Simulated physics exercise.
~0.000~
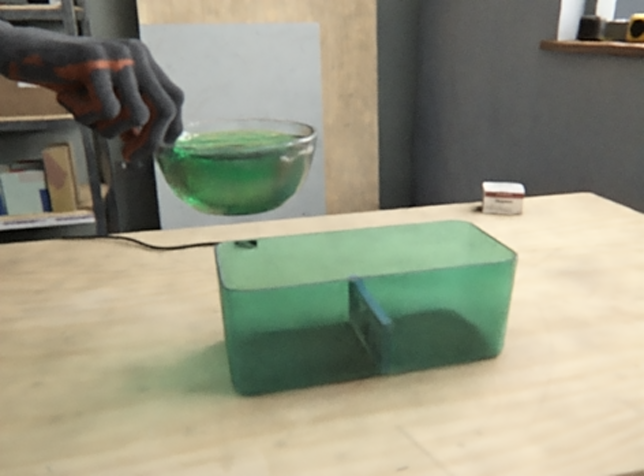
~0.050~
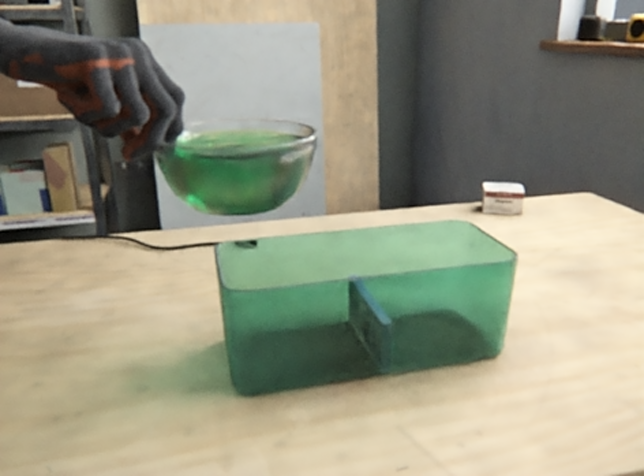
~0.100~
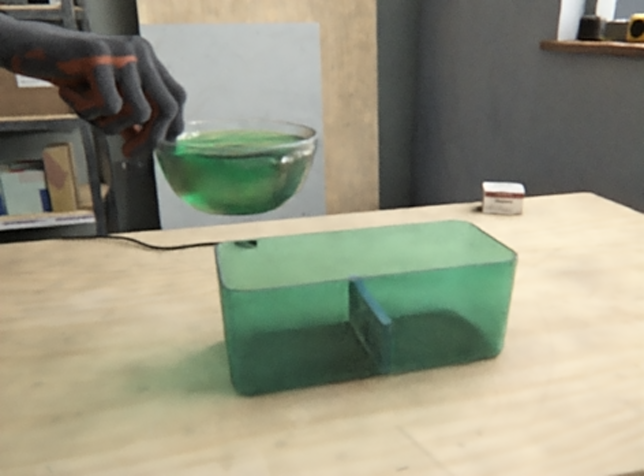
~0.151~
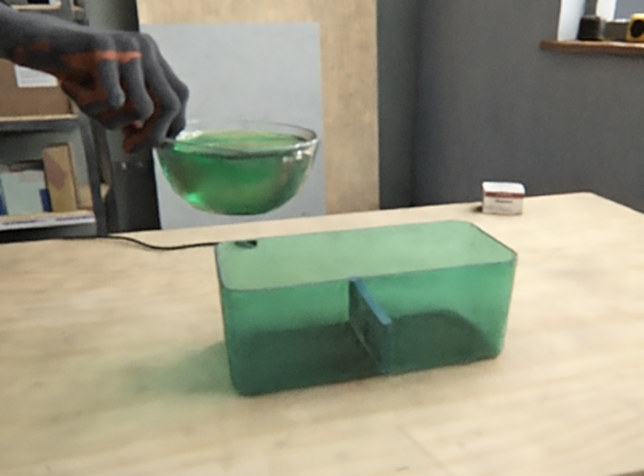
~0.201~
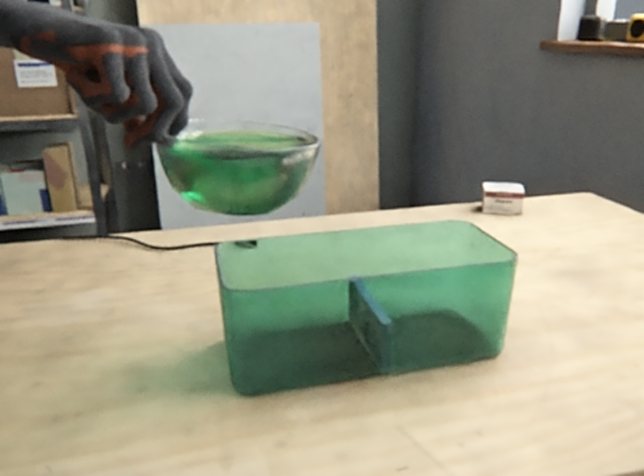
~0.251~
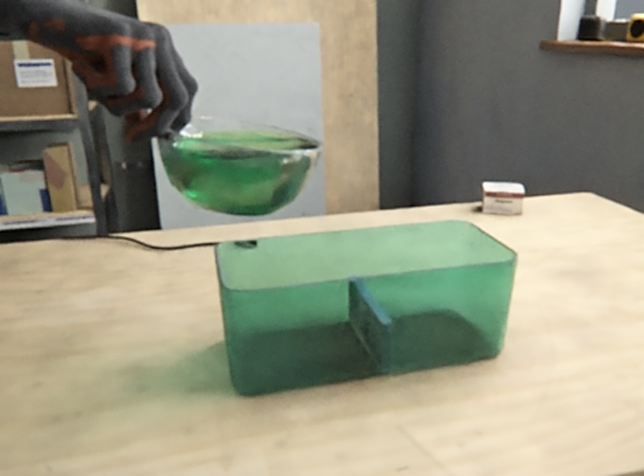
A glass bowl of green liquid, gripped by a dark hand above a clear green basin with a low divider, stayed level at first, then tilted slightly to the right.
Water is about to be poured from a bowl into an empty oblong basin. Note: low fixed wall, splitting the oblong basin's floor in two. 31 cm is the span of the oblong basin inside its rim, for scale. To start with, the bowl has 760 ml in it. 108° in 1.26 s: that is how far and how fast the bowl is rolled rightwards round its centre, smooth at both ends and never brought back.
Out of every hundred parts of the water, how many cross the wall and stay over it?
About 45 in every hundred.
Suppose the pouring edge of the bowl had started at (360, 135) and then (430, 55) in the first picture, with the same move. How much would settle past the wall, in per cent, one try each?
The first try gives around 85 percent, the second around 80 percent.
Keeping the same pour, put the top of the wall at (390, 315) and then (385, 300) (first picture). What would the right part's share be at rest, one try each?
First try about 20 %, second try about 15 %.
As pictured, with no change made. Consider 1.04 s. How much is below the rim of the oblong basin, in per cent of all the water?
That comes to about 96 percent.
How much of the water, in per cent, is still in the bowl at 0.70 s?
Close to 40 percent of the liquid remains at that time.
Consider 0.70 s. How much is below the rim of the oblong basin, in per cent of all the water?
The basin holds roughly 30 in a hundred parts at that moment.
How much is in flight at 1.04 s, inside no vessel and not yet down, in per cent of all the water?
Some 3 per cent.
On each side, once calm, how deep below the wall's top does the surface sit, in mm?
About 38 mm on the left, about 40 mm on the right.
Then, 0.70 s in, the tilt is 64° and 41 per cent is still to pour, 10 is left of the wall and 20 right of it.
Then, 1.04 s in, the tilt is 100° and 2 per cent is still to pour, 51 is left of the wall and 45 right of it.
Then, 1.38 s in, the tilt is 108° and 0 per cent is still to pour, 55 is left of the wall and 45 right of it.
Then, 1.76 s in, the tilt is 108° and 0 per cent is still to pour, 55 is left of the wall and 45 right of it.
Finally, 55 per cent lies left of the wall, 45 right of it and 0 outside.
